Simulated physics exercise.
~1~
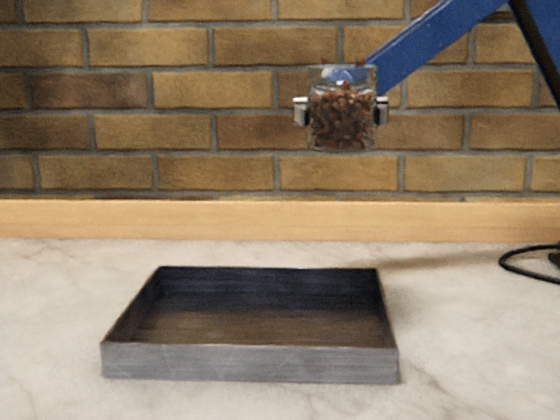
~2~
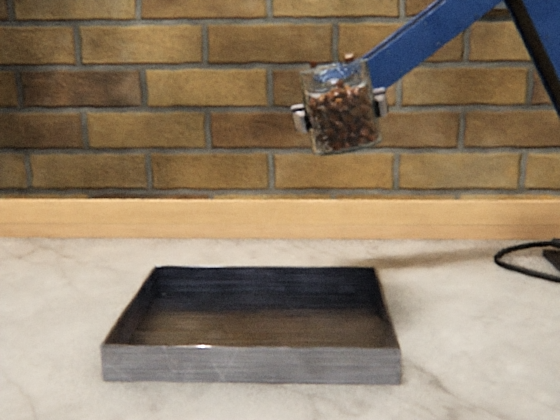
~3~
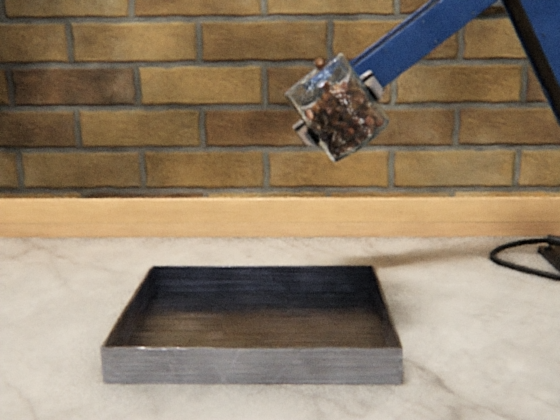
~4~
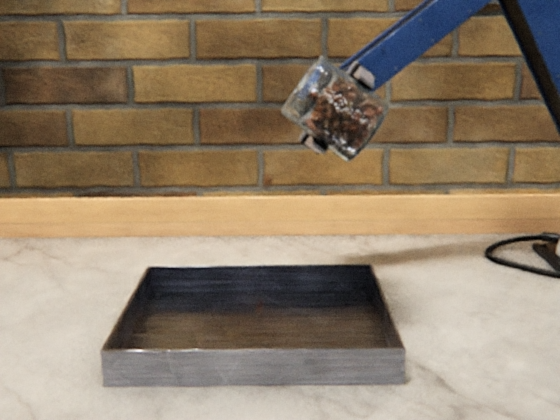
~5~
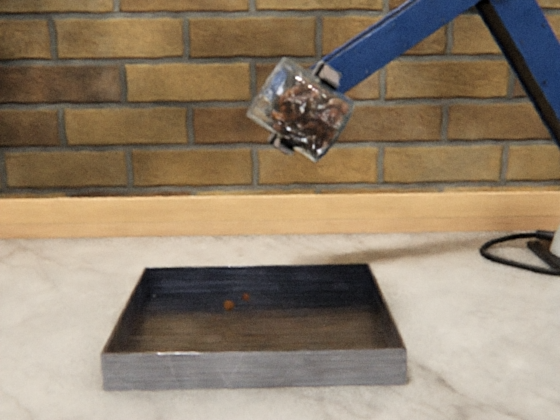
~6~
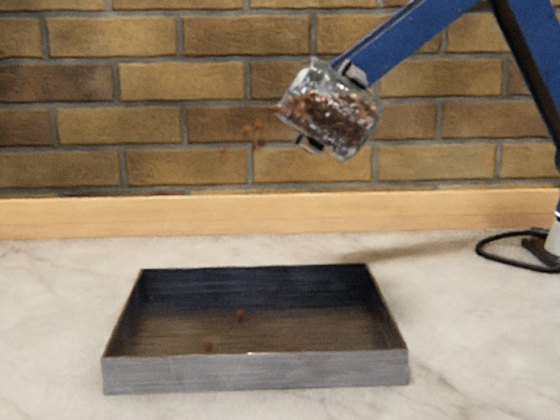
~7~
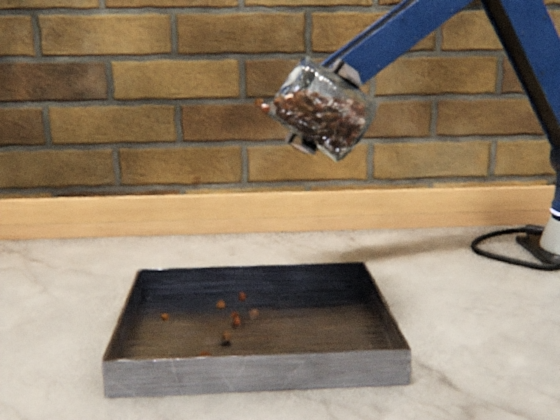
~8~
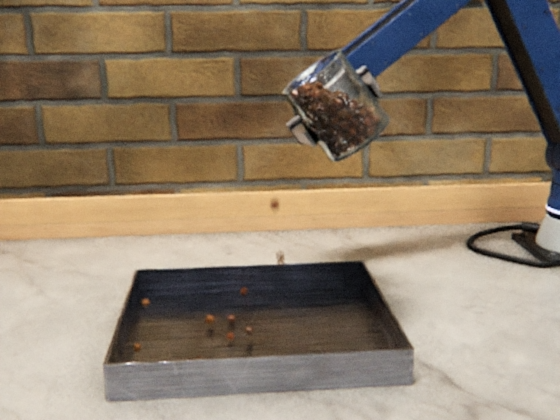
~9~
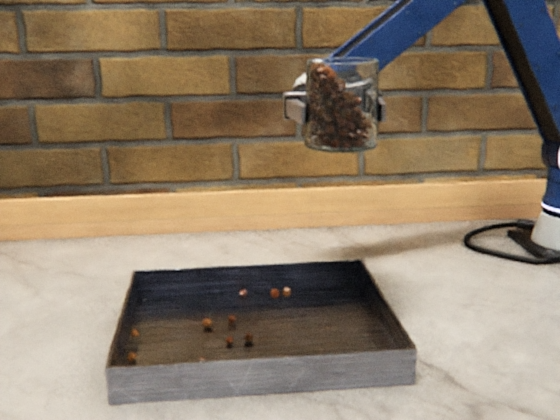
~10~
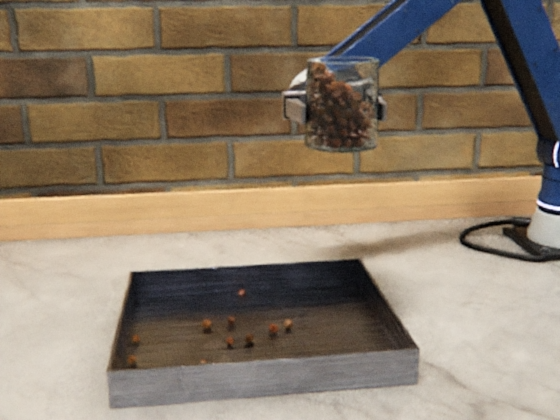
A blue robot arm holds a clear cup heaped with small brown pellets above and behind a shallow, dark, square tray on a marble-like table, with a brick wall beyond. The arm tips the cup over to the left, and the pellets slide toward its rim. A few drop into the tray, then a few more follow as the cup rocks while still tilted. The arm swings the cup back upright as the last loose pellets fall. At the end, most of the pellets remain in the cup, with only a small scattering lying in the tray.
